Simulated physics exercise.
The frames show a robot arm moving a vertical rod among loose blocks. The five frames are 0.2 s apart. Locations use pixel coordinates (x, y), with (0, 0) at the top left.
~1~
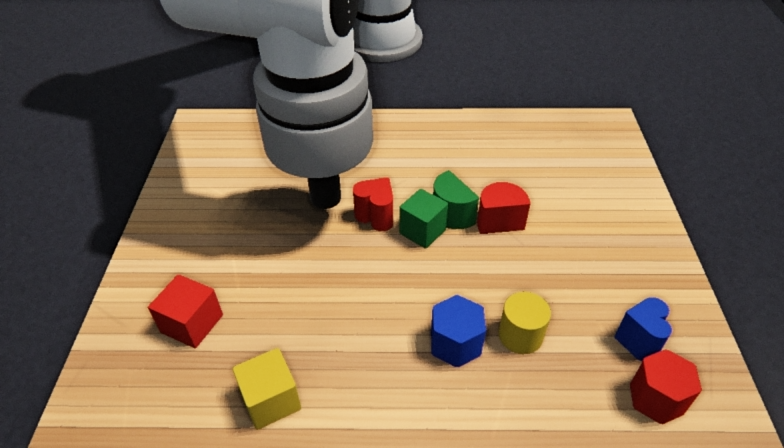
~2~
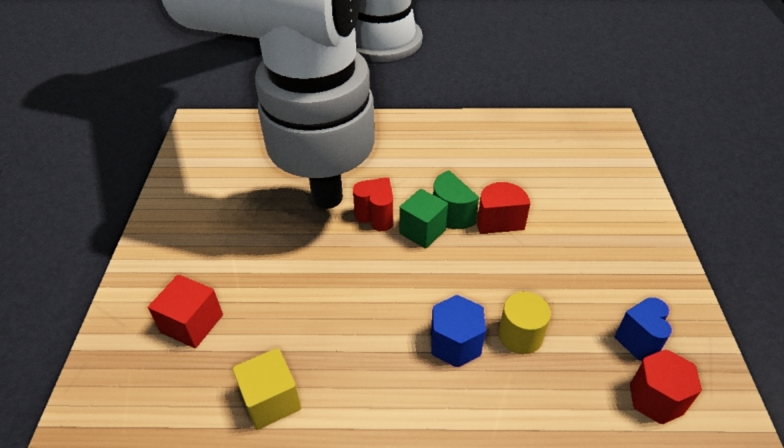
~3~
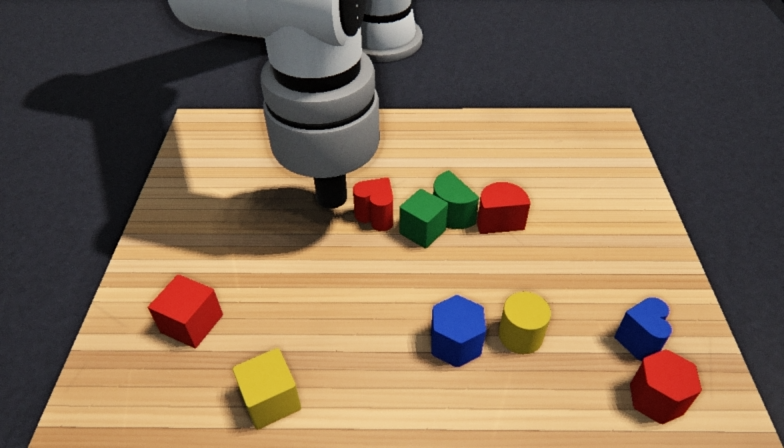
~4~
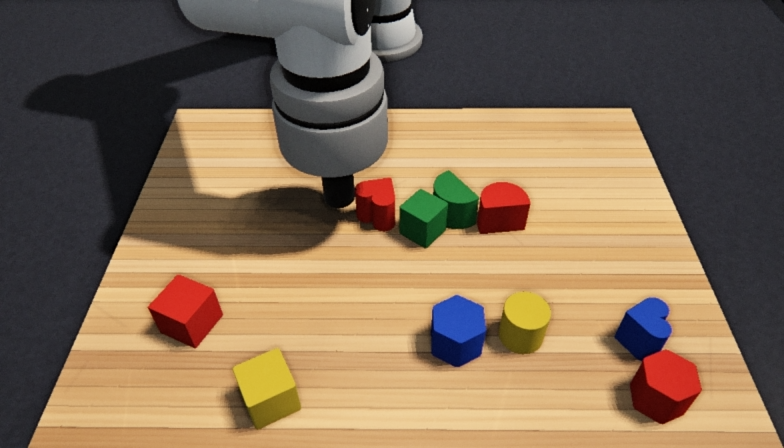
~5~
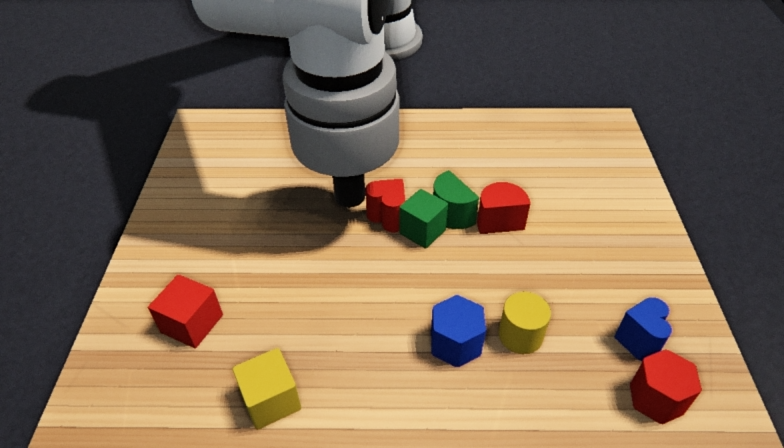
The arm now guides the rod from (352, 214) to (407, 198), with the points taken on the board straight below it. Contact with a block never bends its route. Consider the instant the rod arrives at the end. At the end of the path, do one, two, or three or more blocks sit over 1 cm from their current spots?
Blocks displaced: 2.
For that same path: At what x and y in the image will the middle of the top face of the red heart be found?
It should be at about (423, 192).
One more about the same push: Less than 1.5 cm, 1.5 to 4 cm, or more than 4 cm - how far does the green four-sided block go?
Travels 1.5 to 4 cm.
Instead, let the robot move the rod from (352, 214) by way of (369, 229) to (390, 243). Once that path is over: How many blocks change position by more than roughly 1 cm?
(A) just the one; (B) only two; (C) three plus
(B)
What follows on the original path. Halfway along, rod at (380, 191); red heart at (411, 193), turned 40° clockwise; green four-sided block at (436, 211).
At the end, rod at (407, 183); red heart at (423, 192), turned 95° clockwise; green four-sided block at (444, 217), turned 20° clockwise; green D-shaped block at (458, 188).
